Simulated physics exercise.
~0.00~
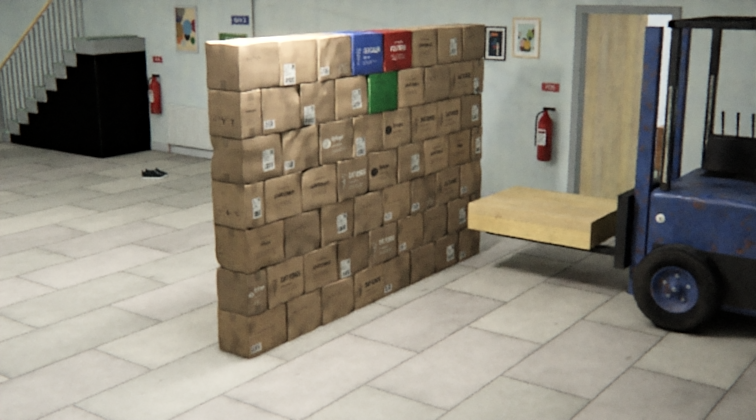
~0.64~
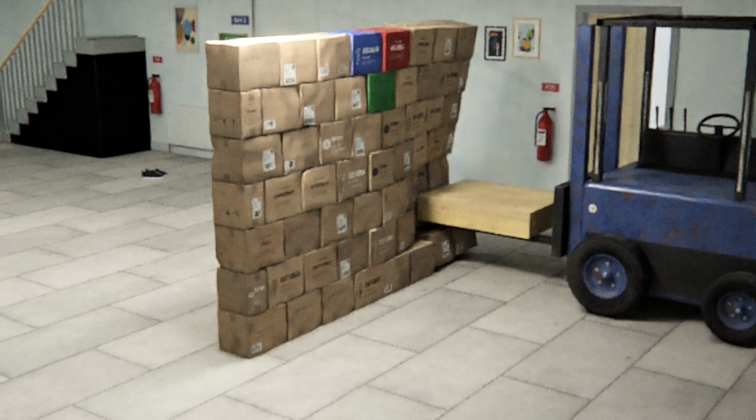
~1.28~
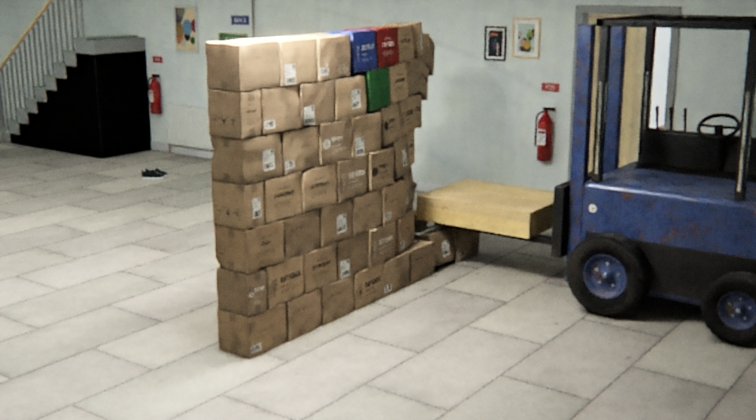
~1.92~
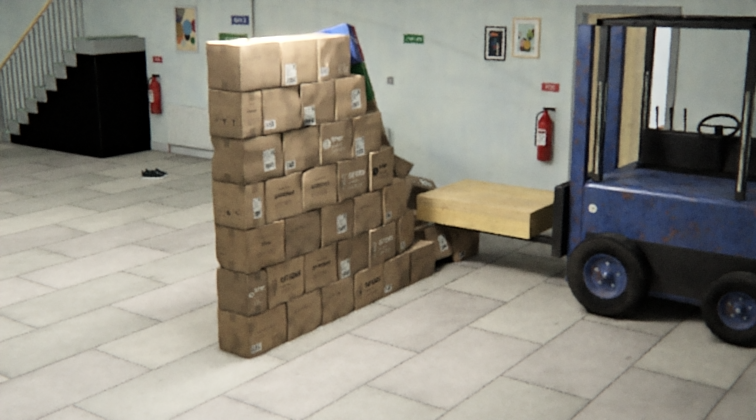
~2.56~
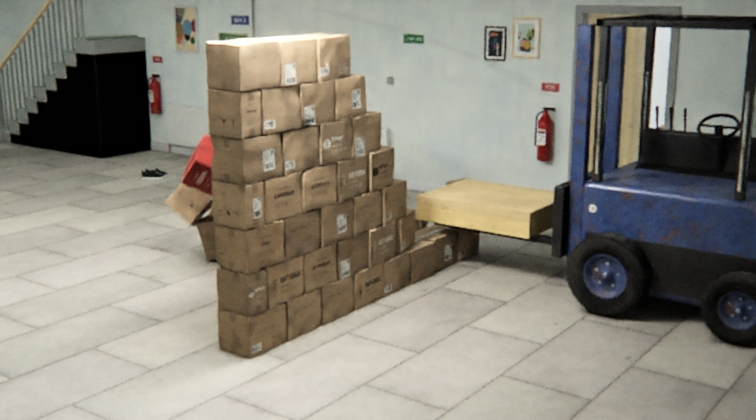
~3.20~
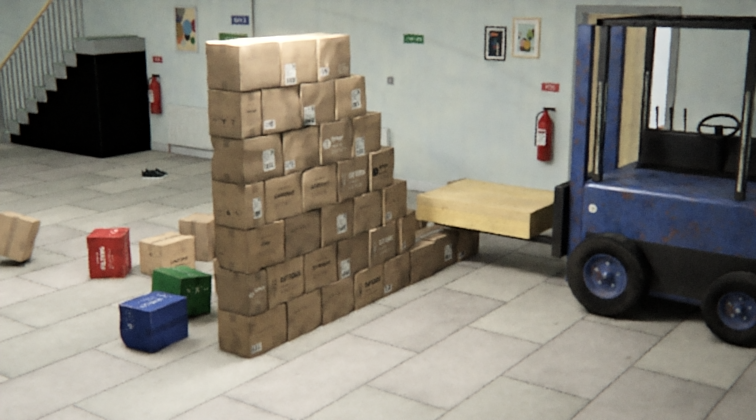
In a tiled hall, a forklift pushes a carton wall, toppling its right part.
